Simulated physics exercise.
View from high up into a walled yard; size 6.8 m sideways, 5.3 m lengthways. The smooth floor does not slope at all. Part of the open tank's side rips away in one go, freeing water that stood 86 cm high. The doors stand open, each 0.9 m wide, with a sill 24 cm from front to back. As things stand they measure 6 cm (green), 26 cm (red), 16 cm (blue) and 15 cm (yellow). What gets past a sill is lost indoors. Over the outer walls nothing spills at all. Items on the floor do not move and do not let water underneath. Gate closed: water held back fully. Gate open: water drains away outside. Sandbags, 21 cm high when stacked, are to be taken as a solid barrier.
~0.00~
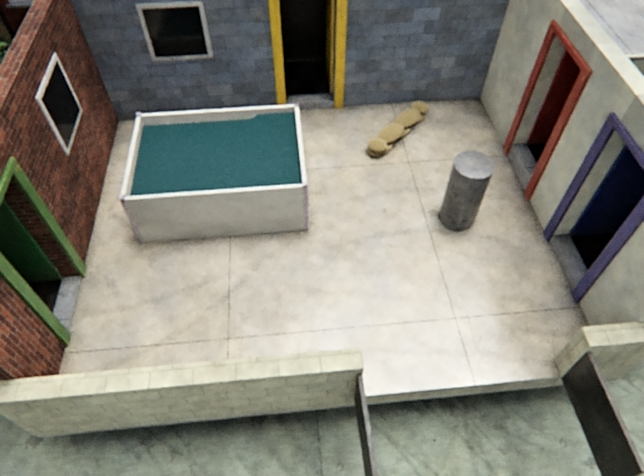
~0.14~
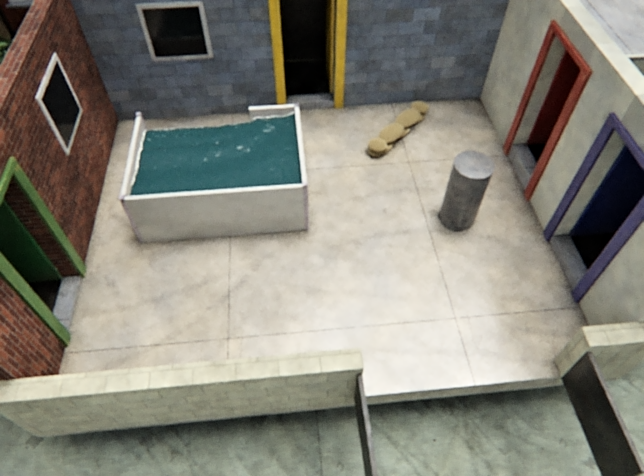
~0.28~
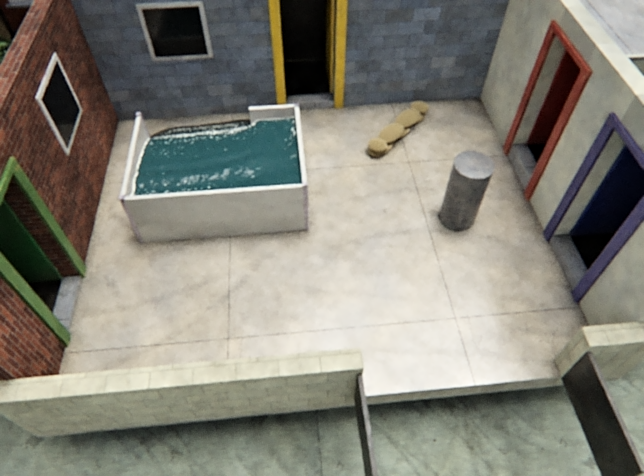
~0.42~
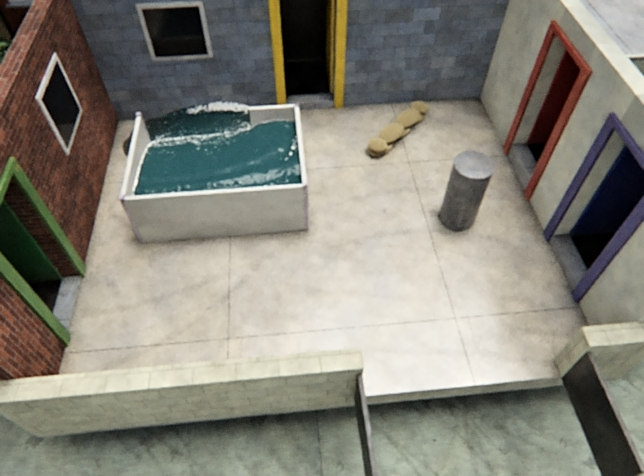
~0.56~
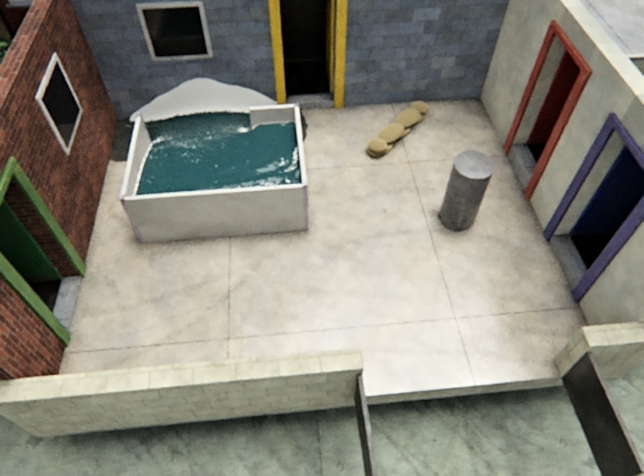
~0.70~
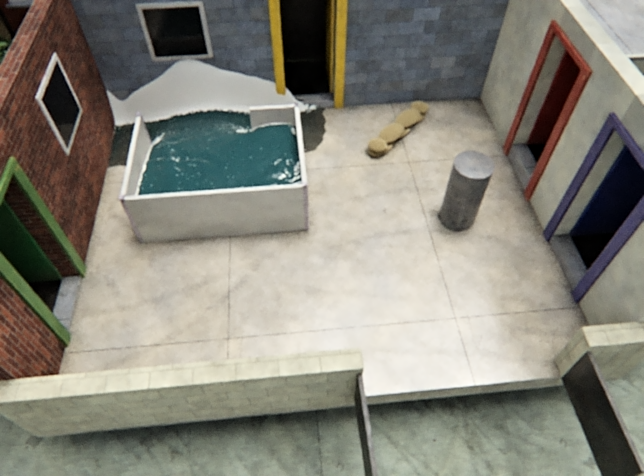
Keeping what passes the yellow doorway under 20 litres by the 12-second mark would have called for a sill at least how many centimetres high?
It would have called for about 14 cm.
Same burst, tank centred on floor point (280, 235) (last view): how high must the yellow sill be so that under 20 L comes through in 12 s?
Then close to 32 cm.
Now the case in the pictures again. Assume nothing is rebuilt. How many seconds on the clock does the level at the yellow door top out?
Some 6.0 s, more or less.
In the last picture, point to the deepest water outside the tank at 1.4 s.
About (129, 122).
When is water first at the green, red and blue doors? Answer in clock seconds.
Green 2.0 s, red 2.8 s, blue 3.6 s.
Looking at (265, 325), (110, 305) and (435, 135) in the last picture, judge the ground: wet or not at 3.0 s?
In the order asked: Untouched, soaked, soaked.
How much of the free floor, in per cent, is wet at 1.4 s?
Close to 20 per cent of it is wet.
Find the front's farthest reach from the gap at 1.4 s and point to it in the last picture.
(419, 104).
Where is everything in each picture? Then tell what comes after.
The open tank at (218, 152) is whole and still, 86 cm deep; the yellow door at (309, 61) is dry, in the first picture.
The front is at a hidden place, 0.3 m from the gap on the far side; 0.3 m2 of floor is wet, 86 cm left at the back, in the second picture.
The gap is on the far side, the front 0.8 m out at a hidden place; the back of the open tank holds 83 cm, in the third picture.
The front is at a hidden place, 1.2 m from the gap on the far side; 2.7 m2 of floor is wet, 75 cm left at the back, in the fourth picture.
Water pours out on the far side and has run 1.4 m, to a hidden place; about 15 cm deep outside, 75 cm at the back, in the fifth picture.
The gap is on the far side, the front 1.7 m out at (318, 108); the back of the open tank holds 70 cm; water is at the yellow door at (309, 61), in the sixth picture.
After 1.4 s water covers 20 % of the floor, deepest (82 cm) near (129, 122); 17 cm at the yellow door, 2 litres in over its 15 cm sill.
After 3.0 s water covers 55 % of the floor, deepest (53 cm) near (53, 406); 14 cm at the yellow door, 5 litres in over its 15 cm sill.
After 12.0 s water covers 95 % of the floor, deepest (11 cm) near (305, 328); 9 cm at the yellow door, 16 litres in over its 15 cm sill.
At the yellow door as built, the water arrived by 0.7 s and peaked near 19 cm at 6.0 s.
Run again over the same 12 s with other heights there, 42 litres in over 12 cm, 8 litres over 16.5 cm. The limit of 20 litres is kept from about 14 cm up.
